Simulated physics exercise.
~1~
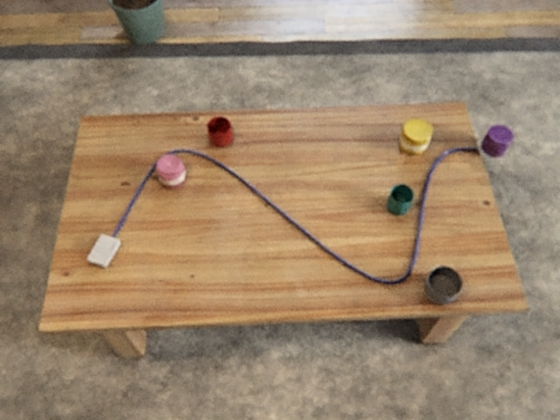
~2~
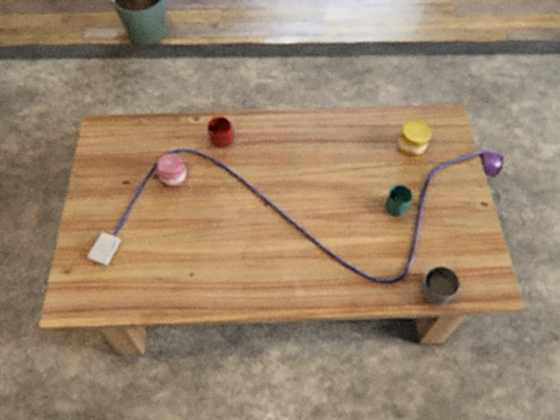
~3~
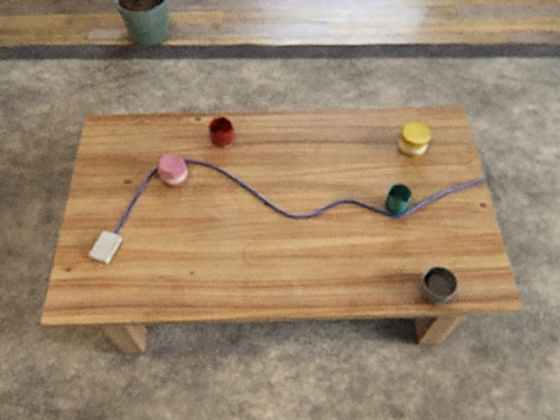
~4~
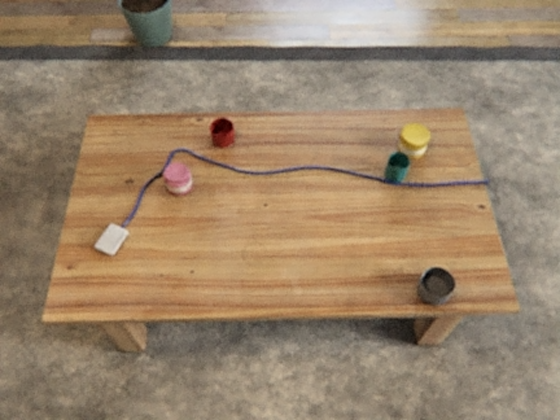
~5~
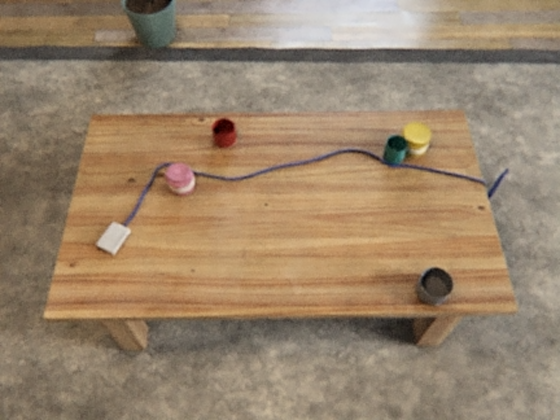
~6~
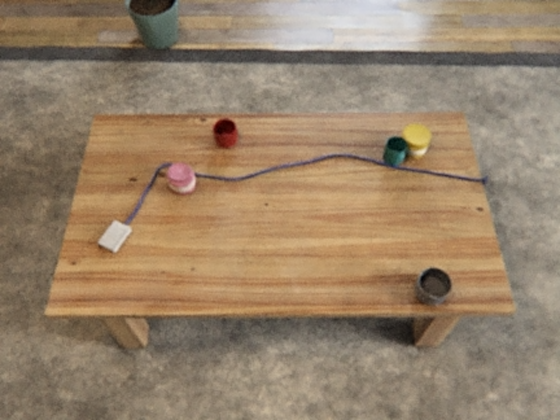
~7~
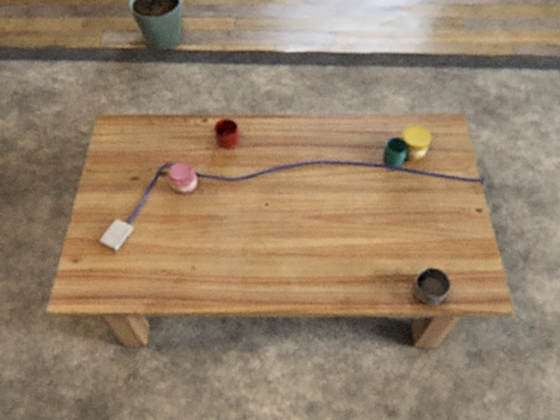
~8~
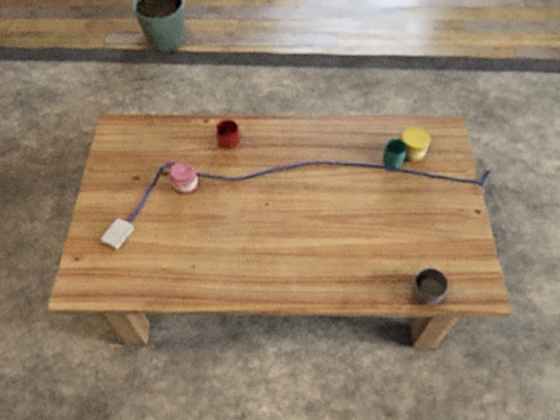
At the start, a dark bluish cable winds across a wooden table from a small white object at the left to a purple cylinder at the right edge, among several small cups and jars. The purple cylinder tips over the right side and drops out of sight, pulling the cable after it. The loose curve straightens, and the cable catches the teal cup and sweeps it toward the back, while the pink jar shifts only slightly. The cable settles with its end over the right edge, the teal cup standing close beside the yellow canister, and the red and grey cups unmoved.
